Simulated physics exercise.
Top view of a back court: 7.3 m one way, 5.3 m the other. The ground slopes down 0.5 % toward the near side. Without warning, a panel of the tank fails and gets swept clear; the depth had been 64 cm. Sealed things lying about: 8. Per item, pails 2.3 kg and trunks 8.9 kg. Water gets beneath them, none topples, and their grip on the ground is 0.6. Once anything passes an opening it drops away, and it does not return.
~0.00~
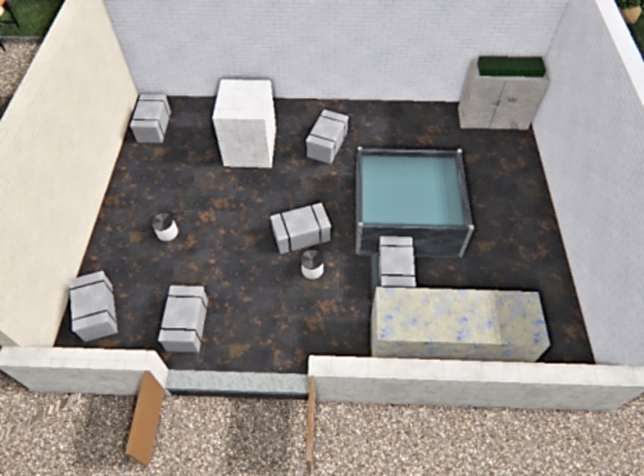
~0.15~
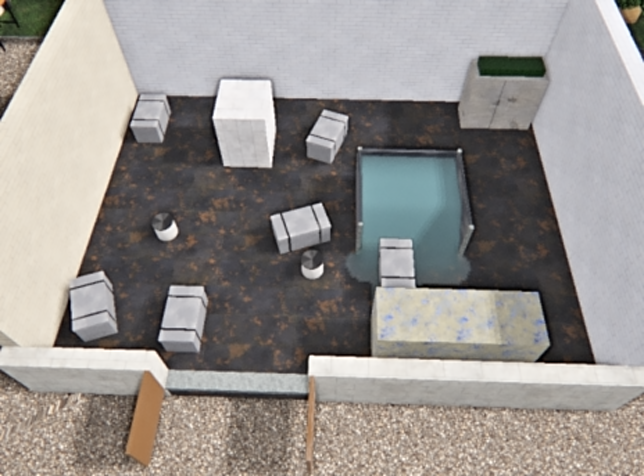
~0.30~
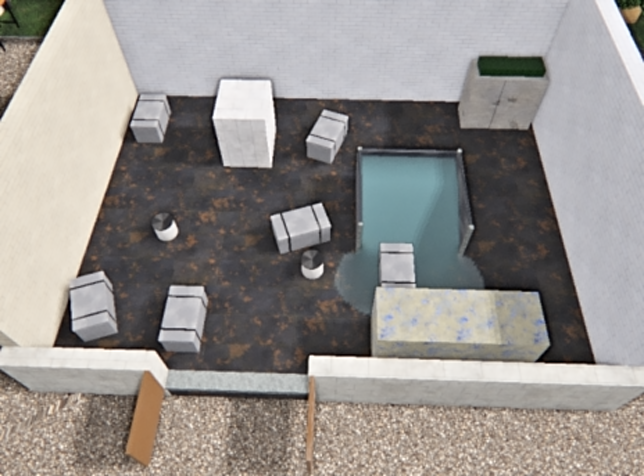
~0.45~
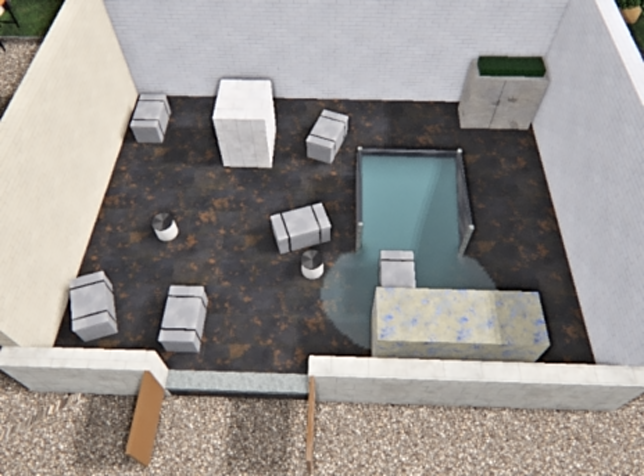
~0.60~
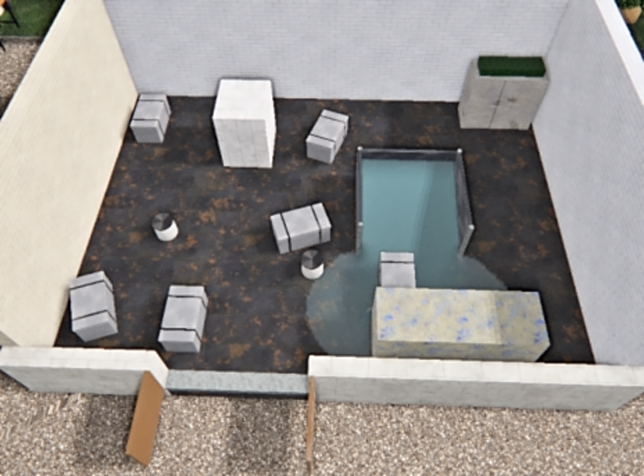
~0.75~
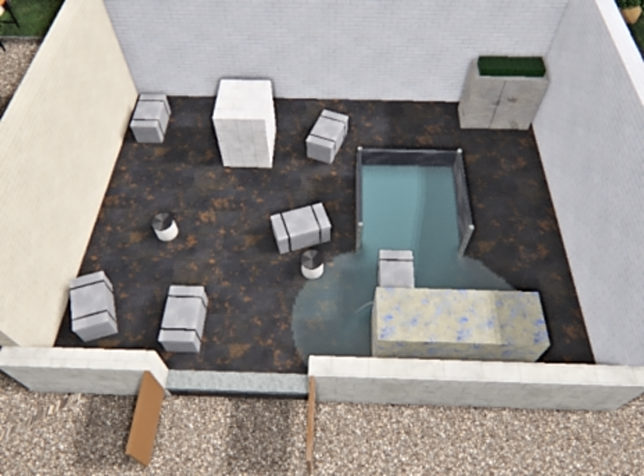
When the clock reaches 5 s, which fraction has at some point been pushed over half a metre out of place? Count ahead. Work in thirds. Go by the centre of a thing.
The share is between one third and two thirds.
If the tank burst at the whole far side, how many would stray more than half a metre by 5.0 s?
So the tally would be 2.
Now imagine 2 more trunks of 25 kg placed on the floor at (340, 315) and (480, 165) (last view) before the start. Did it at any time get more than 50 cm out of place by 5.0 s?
One by one I'd say farther than that and not that far.
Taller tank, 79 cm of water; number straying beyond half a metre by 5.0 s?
Then it comes to 5.
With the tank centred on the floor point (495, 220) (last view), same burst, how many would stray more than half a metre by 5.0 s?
That would give 5.
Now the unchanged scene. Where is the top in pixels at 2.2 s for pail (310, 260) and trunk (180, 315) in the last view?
Near (284, 252) and (154, 310).
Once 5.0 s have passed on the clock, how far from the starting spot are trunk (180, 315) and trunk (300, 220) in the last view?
120 cm and 20 cm.
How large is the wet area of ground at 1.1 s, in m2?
Some 7.5 m2 of it.
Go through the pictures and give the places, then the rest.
In the first frame, a trunk at (397, 261) rests on the ground; a pail at (312, 259), on the bottom; 2.0 m2 under water; 0 of 8 have shifted.
In the second frame, a trunk at (397, 263), on the bottom; a pail at (312, 259) rests on the ground; water covers 2.9 m2; 0 of 8 have shifted.
In the third frame, a trunk at (398, 267), on the bottom, 11 cm from its start; a pail at (312, 259) rests on the ground; 4.0 m2 under water; 1 of 8 have shifted.
In the fourth frame, a trunk at (398, 275), afloat, 25 cm from its start; a pail at (312, 259) rests on the ground; water covers 4.8 m2; 1 of 8 have shifted.
In the fifth frame, a trunk at (398, 277), afloat, 30 cm from its start; a pail at (312, 259), on the bottom; water covers 5.5 m2; 1 of 8 have shifted.
In the sixth frame, a trunk at (397, 275) floats, 30 cm from its start; a pail at (312, 259), on the bottom; 6.0 m2 under water; 1 of 8 have shifted.
After 1.1 s 0 of 8 are over 50 cm from their spots; 1 afloat.
After 2.2 s 1 of 8 are over 50 cm from their spots; 1 afloat.
After 3.5 s 3 of 8 are over 50 cm from their spots; 2 afloat.
After 5.0 s 3 of 8 are over 50 cm from their spots, and 3 have been at some point; 3 afloat.
